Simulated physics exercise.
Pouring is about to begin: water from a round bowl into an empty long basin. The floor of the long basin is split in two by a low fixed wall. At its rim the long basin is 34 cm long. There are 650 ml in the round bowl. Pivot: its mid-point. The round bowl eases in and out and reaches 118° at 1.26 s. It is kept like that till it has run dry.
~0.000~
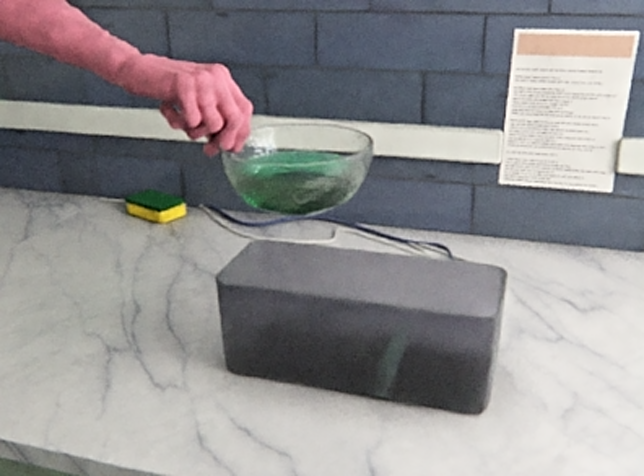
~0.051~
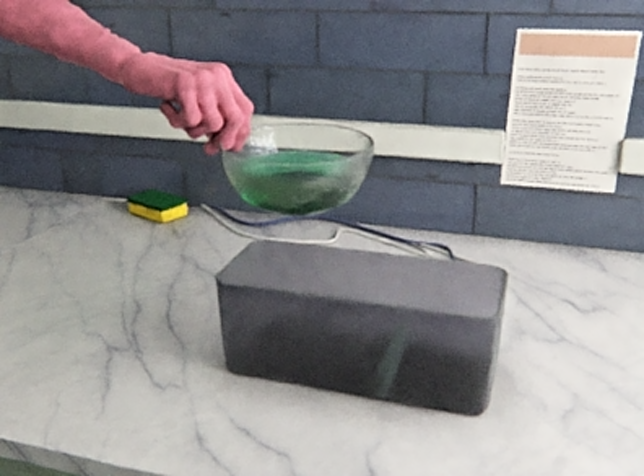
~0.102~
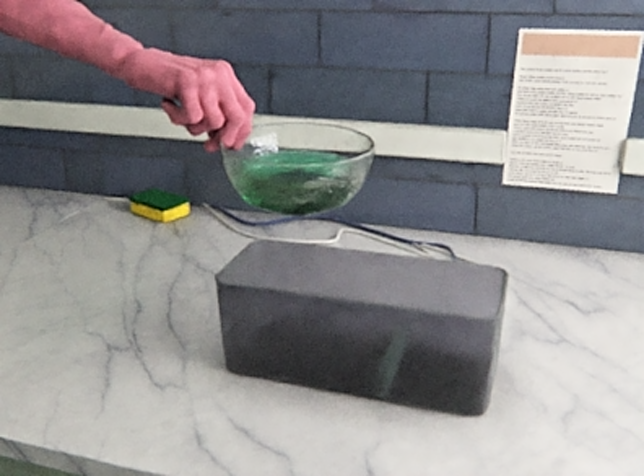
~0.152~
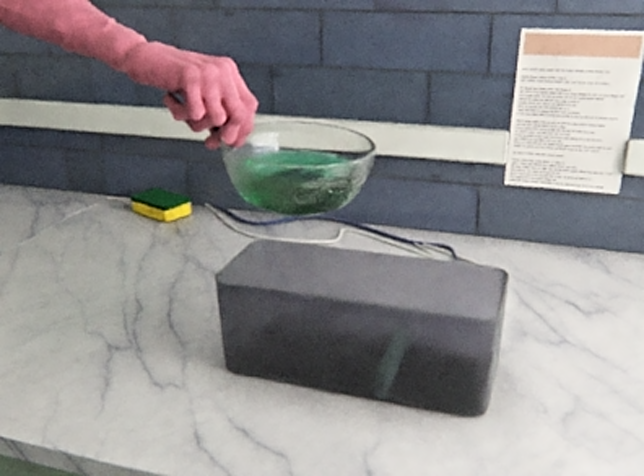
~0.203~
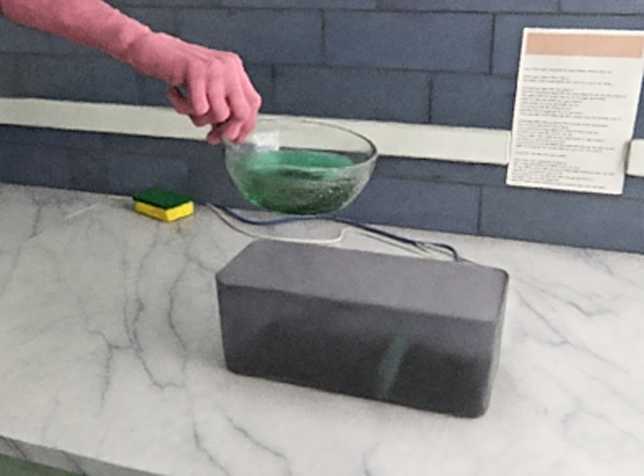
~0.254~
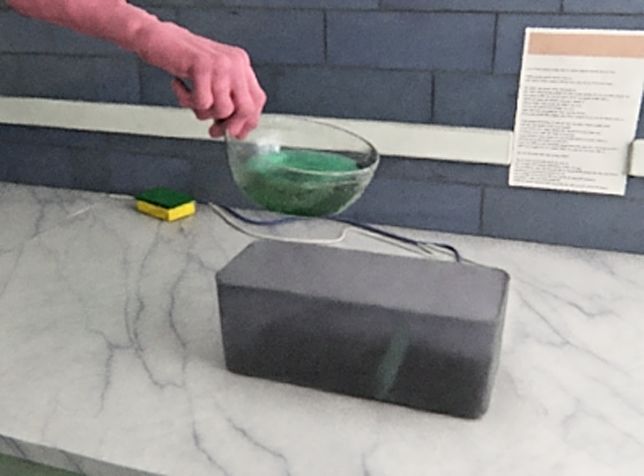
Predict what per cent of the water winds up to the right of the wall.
Roughly 59 per cent is past the wall.
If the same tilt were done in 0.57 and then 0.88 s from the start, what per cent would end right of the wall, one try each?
45 and 50 %.
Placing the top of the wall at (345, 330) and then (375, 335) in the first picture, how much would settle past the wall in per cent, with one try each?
Around 90 and 75 percent, in that order.
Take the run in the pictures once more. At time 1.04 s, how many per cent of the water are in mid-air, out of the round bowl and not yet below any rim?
Some 2 % is up in the air.
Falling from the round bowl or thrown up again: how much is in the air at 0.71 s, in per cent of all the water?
At that moment, about 32 percent.
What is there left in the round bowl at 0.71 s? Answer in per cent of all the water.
46 %.
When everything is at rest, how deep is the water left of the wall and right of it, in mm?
Some 10 mm on the left and some 26 mm on the right.
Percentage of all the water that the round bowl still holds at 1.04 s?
I reckon near 0 per cent still sits there.
By 0.71 s the tilt is 70° and 47 per cent is still to pour, 2 is left of the wall and 19 right of it.
By 1.04 s the tilt is 109° and 0 per cent is still to pour, 38 is left of the wall and 60 right of it.
By 1.38 s the tilt is 118° and 0 per cent is still to pour, 40 is left of the wall and 59 right of it.
By 1.76 s the tilt is 118° and 0 per cent is still to pour, 40 is left of the wall and 59 right of it.
At rest 40 per cent lies left of the wall, 59 right of it and 1 outside.
